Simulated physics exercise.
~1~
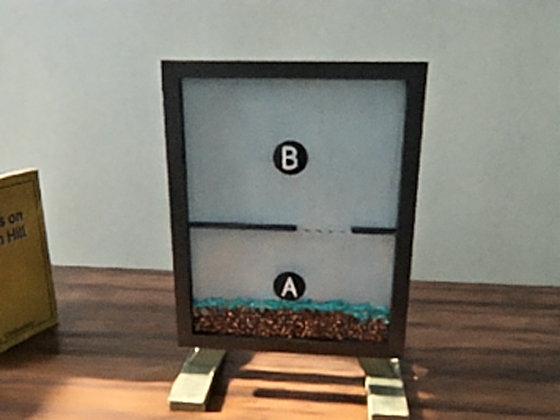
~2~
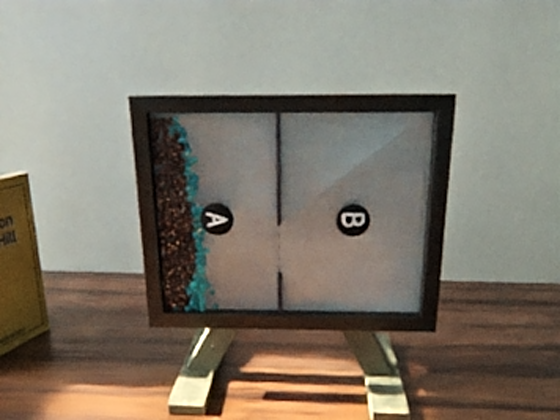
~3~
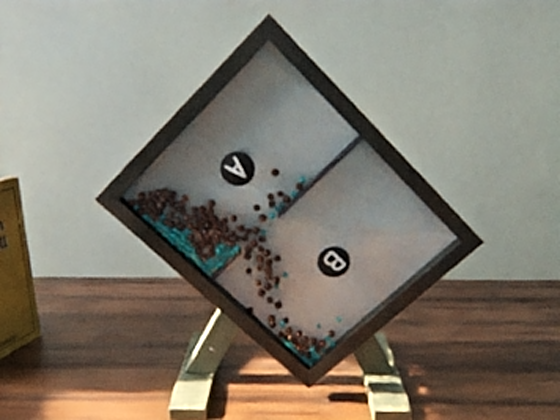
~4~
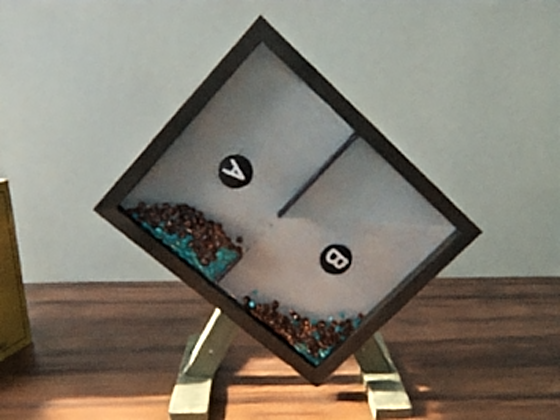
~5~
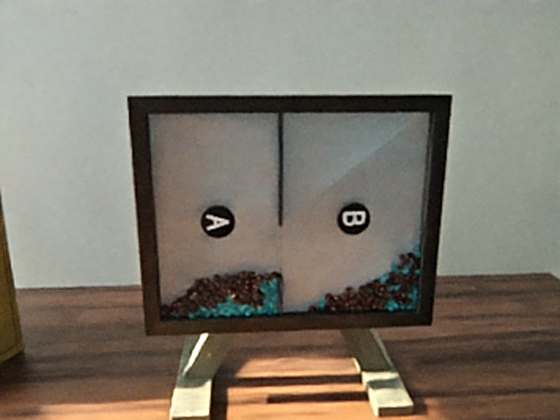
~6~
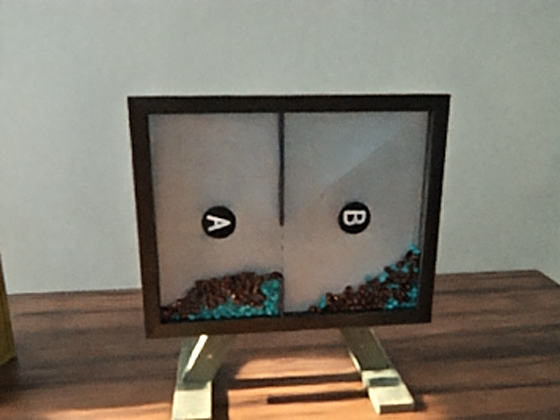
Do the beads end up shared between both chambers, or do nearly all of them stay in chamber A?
They end up shared between both chambers. Part of the beads have spilled through the gap into chamber B, and part remain in chamber A.
